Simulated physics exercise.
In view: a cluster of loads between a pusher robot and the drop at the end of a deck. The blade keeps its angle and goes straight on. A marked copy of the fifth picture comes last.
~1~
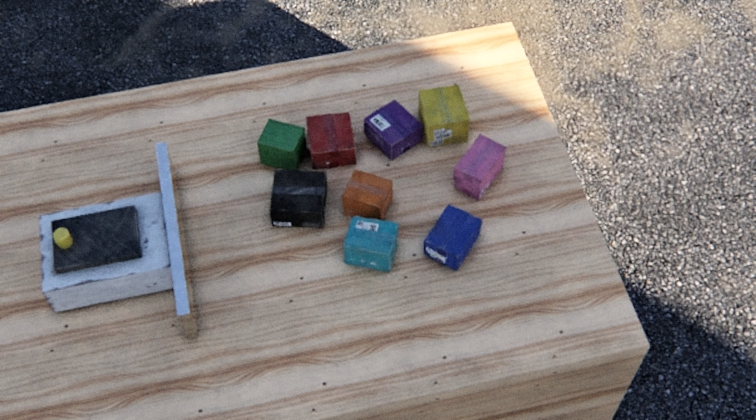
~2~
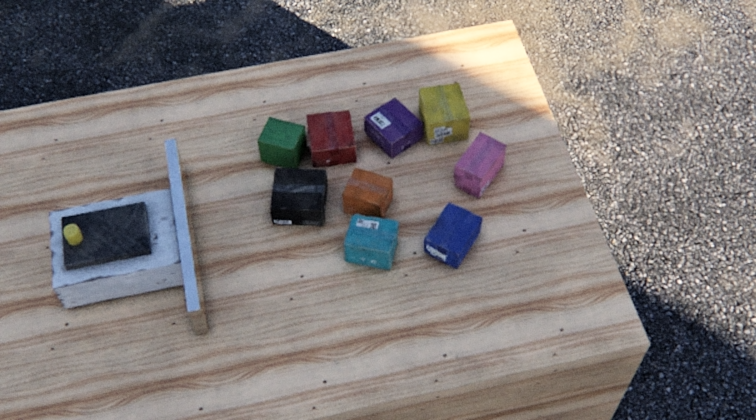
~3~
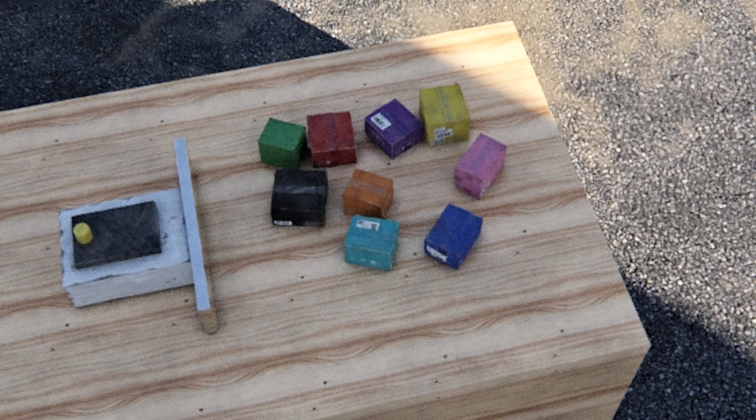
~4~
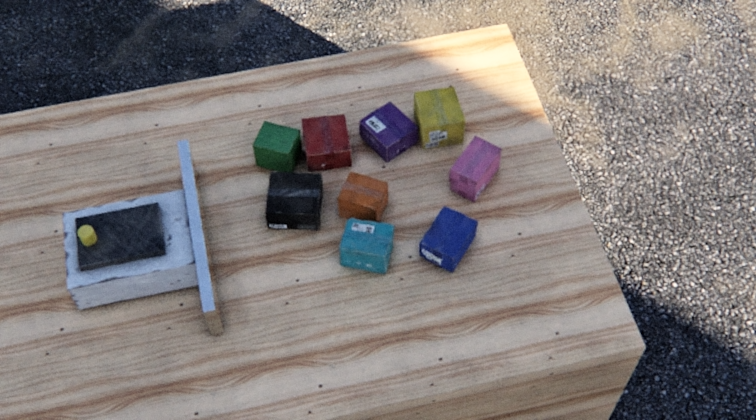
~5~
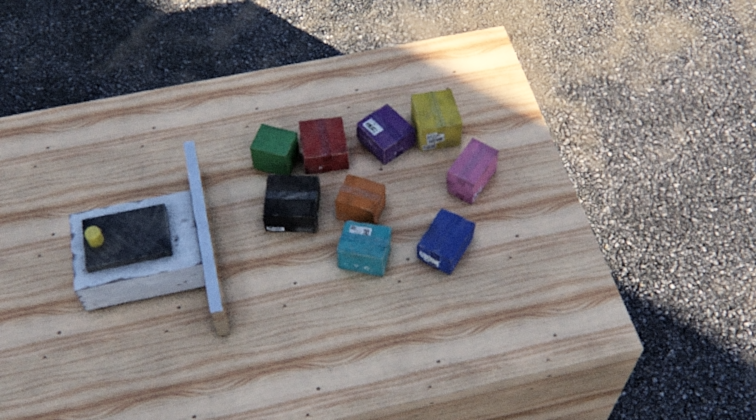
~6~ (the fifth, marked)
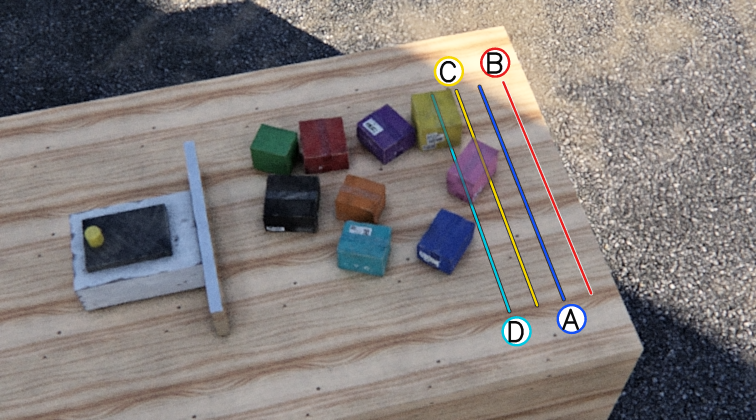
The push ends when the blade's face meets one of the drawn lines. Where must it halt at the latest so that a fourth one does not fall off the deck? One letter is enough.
No farther than C.
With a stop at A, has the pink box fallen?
Yes.
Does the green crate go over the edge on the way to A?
By then, no.
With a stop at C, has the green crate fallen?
No.
On the marked copy, A at (519, 185); B at (544, 180); C at (494, 190); D at (468, 195).
Taking C. A third of the way, robot (242, 213); yellow parcel (440, 119); green crate (315, 133).
Two thirds of the way, robot (348, 192); yellow parcel (534, 106); pink box (515, 161).
When it is over, robot (430, 176); pink box over the edge; yellow parcel over the edge; three fallen.
As for the rest, A drops five; B drops six; D is within the limit but short.
